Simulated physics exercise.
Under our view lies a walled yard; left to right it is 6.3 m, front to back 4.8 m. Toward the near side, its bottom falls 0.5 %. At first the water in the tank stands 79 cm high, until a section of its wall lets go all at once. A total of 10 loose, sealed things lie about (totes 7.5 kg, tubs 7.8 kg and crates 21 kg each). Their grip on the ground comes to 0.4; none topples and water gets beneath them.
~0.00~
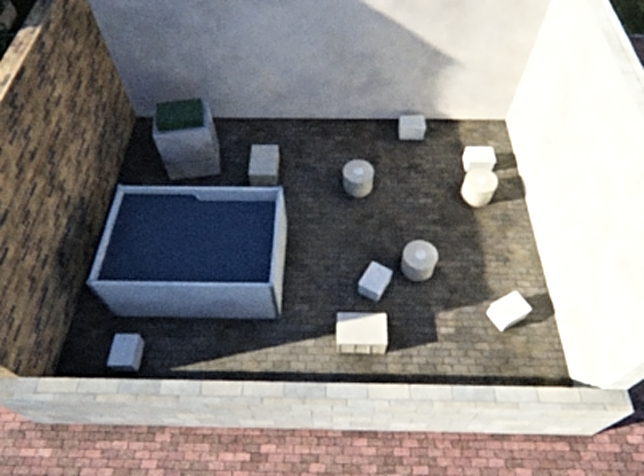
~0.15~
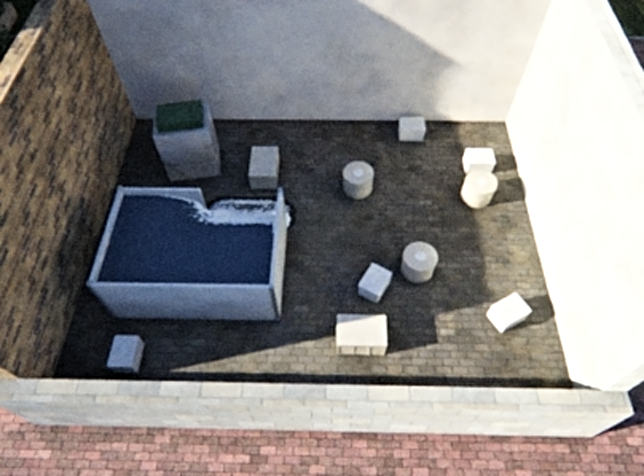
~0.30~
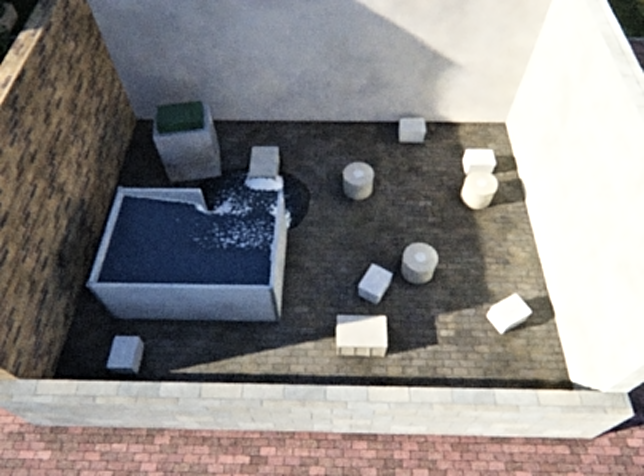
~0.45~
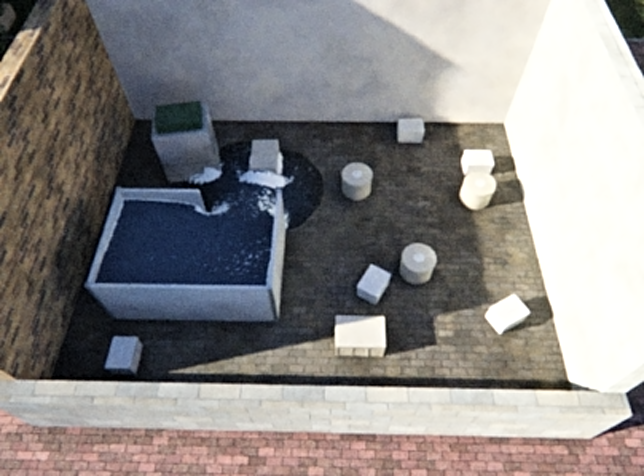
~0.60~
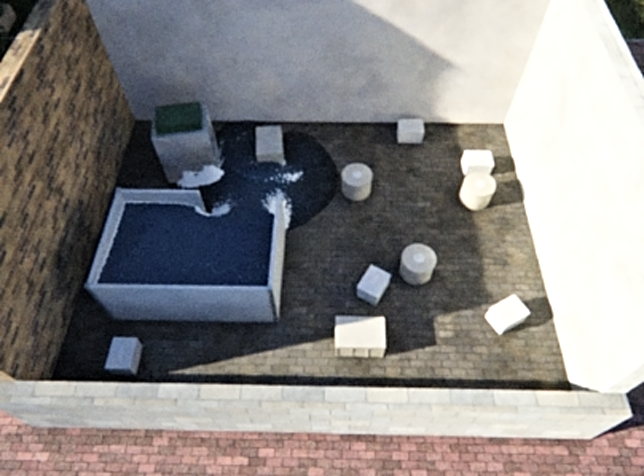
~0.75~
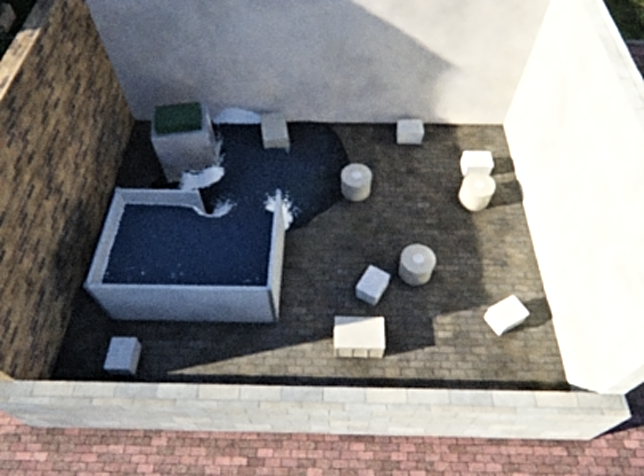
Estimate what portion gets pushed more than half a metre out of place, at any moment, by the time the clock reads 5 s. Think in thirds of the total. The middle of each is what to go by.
My answer: One to two thirds of the total.
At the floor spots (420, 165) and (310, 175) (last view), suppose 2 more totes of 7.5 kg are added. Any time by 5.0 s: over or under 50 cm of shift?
First goes beyond, then goes beyond.
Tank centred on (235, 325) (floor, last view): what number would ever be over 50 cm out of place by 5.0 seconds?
Then the count would be 6.
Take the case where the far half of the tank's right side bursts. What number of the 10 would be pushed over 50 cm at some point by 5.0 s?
7.
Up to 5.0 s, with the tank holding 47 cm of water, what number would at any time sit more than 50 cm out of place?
That would make 4 of them.
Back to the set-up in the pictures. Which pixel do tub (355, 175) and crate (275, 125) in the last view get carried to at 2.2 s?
They end up about (424, 176) and (297, 113) in the last view.
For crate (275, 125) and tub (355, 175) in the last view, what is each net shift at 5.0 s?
In turn: 300 cm, 140 cm.
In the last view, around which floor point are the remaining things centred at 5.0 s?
Close to (391, 312).
After 1.1 s 1 of 10 are over 50 cm from their spots; 1 afloat.
After 2.2 s 3 of 10 are over 50 cm from their spots; 1 afloat.
After 3.5 s 5 of 10 are over 50 cm from their spots; 2 afloat.
After 5.0 s 6 of 10 are over 50 cm from their spots, and 6 have been at some point; 4 afloat.
